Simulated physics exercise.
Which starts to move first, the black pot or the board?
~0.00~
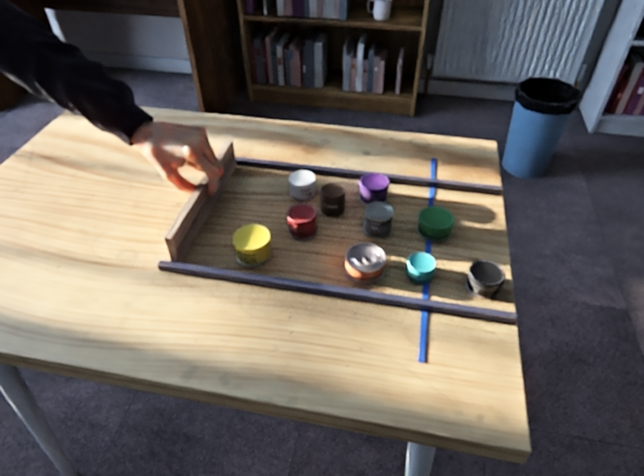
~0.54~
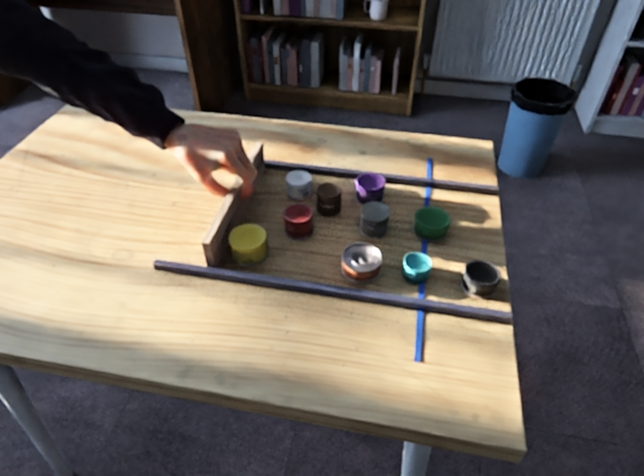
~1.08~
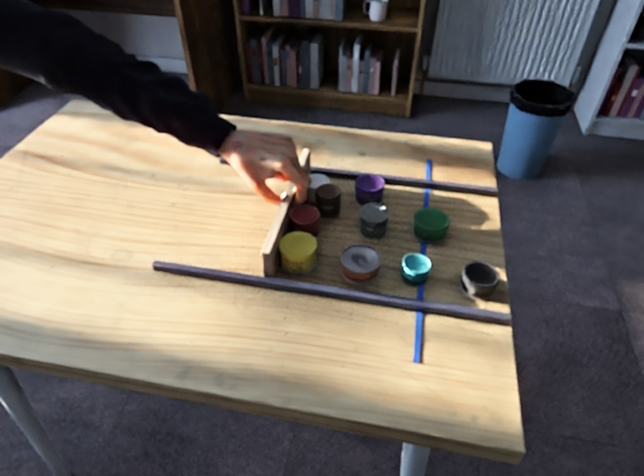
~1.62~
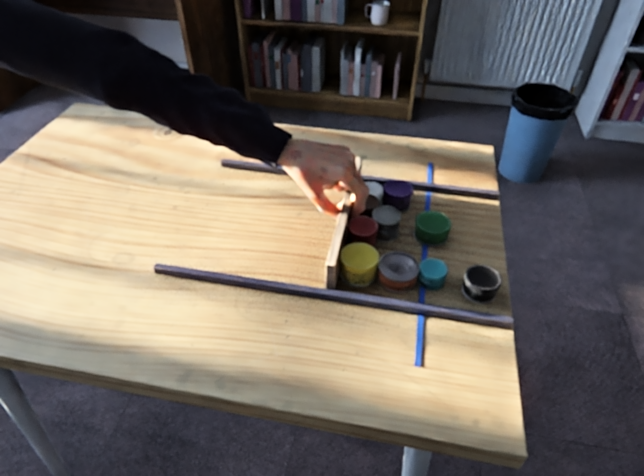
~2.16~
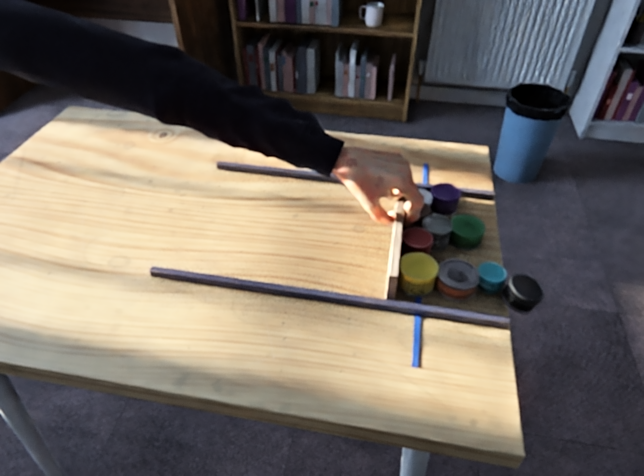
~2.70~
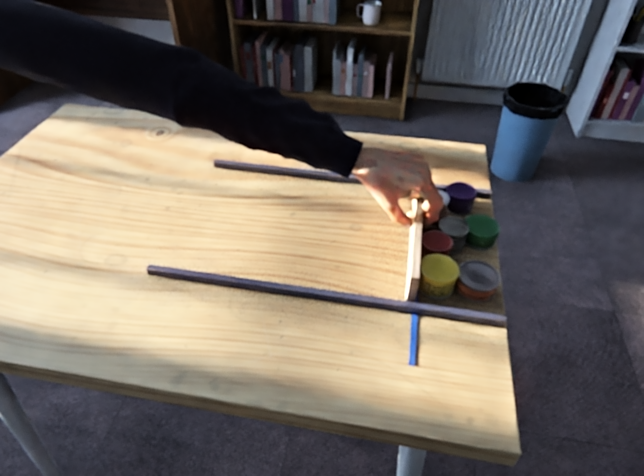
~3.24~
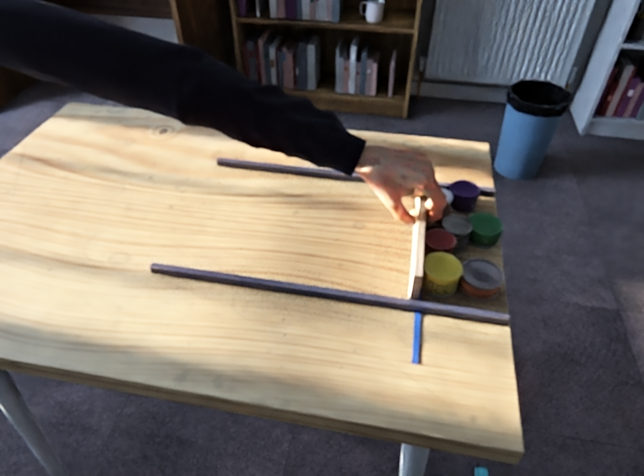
The board starts to move first. The black pot stays still near the right edge until the board has pushed the other tubs well across the table.
